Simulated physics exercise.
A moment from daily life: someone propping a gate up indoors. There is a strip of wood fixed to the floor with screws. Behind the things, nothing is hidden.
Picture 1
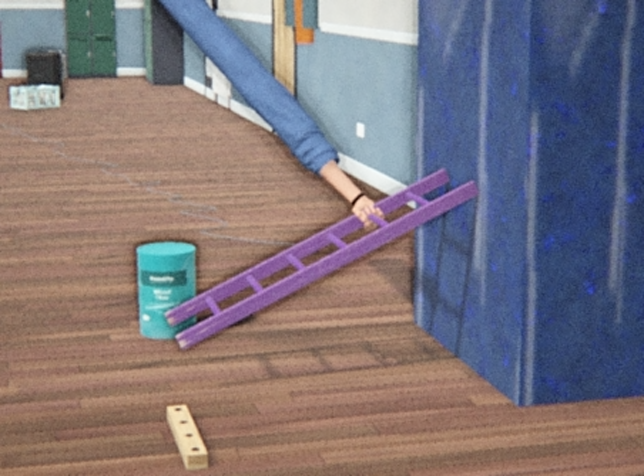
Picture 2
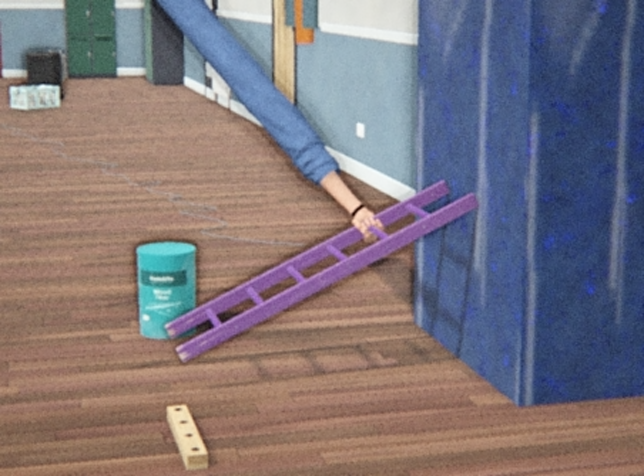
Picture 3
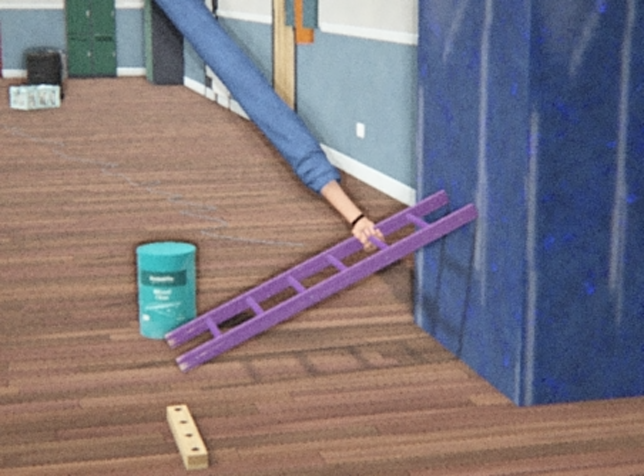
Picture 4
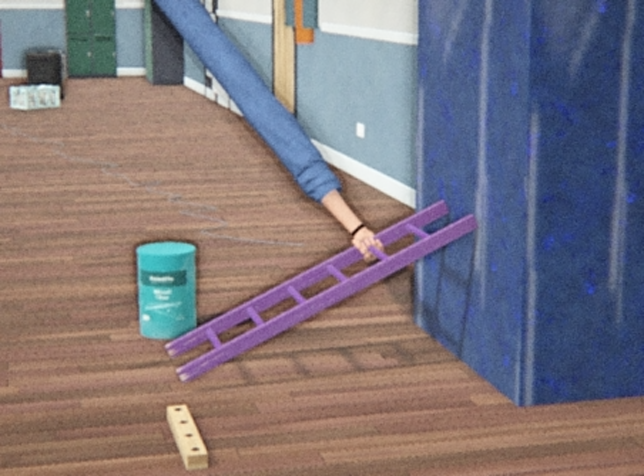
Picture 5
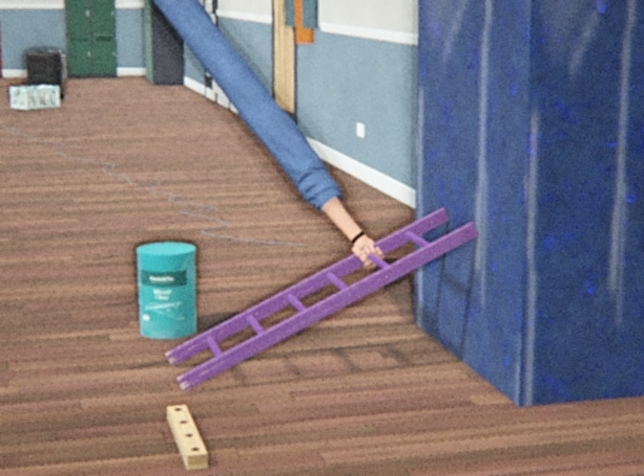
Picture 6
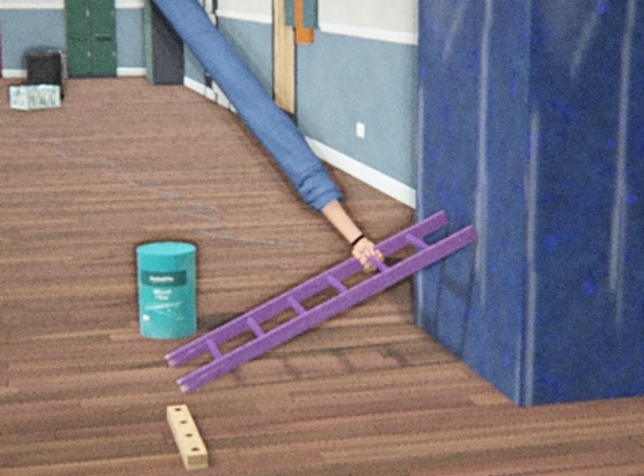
At the start, a hand in a blue sleeve grips a purple ladder-like gate slanting against a dark blue block, with a turquoise pail and a pale batten on the wooden floor. The hand lowers the gate slightly, keeping its slant, and is still holding it at the end.
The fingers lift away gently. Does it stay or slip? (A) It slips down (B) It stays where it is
It slips down.
Then, 0.24 s later than the last frame, purple gate tilted by 12° near (310, 328).
When it is over, the purple gate slides out and falls, near (303, 365); the rest as before.
